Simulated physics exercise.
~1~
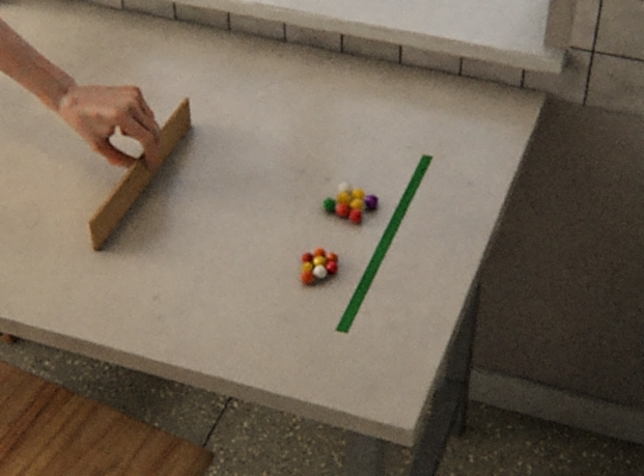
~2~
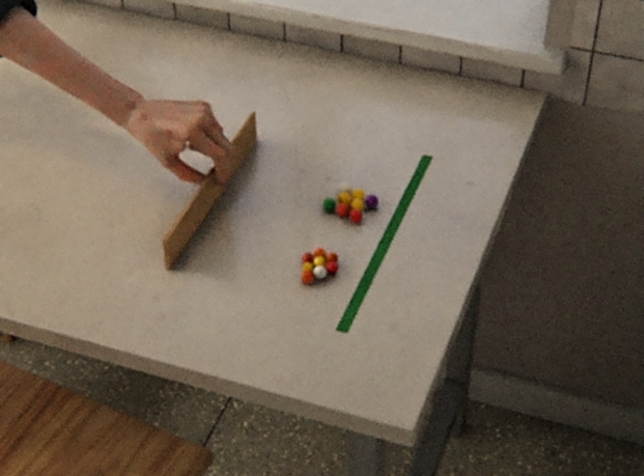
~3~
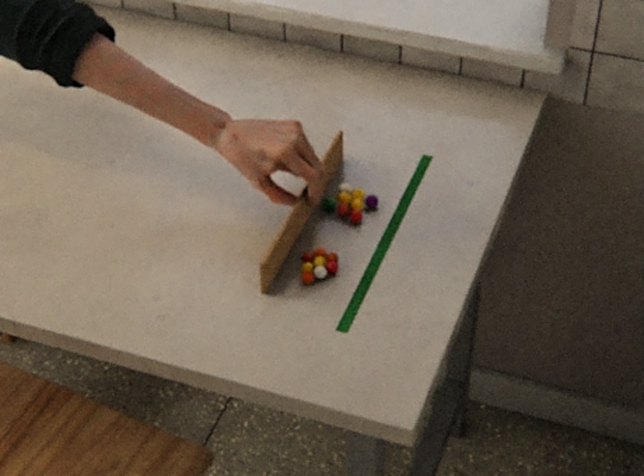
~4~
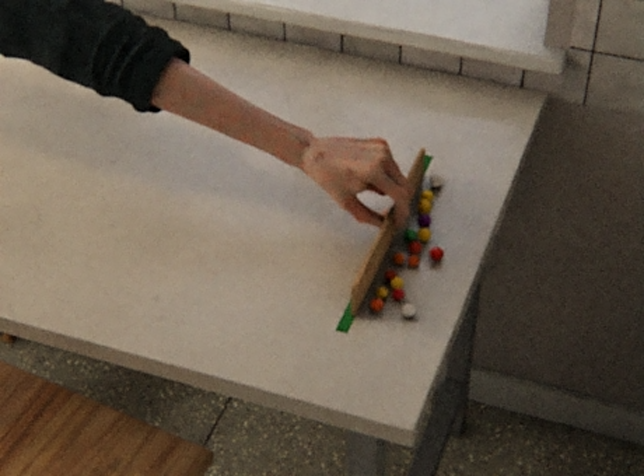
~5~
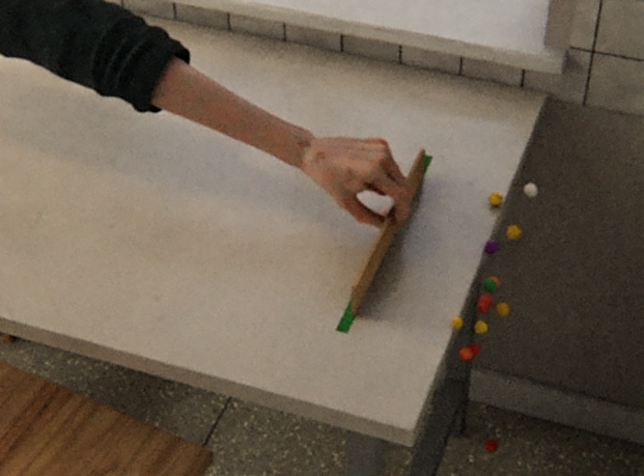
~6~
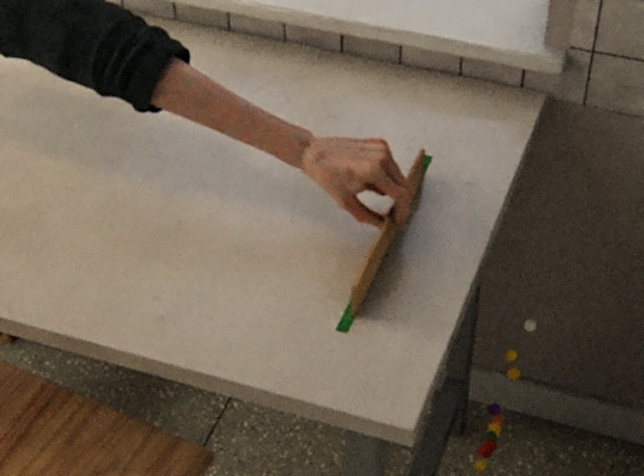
The video shows a hand sliding an upright piece of card rightward across a table into two small heaps of colourful balls, stopping at a strip of green tape. The balls scatter onward, roll over the table's right edge and drop toward the floor, leaving the tabletop clear of them.
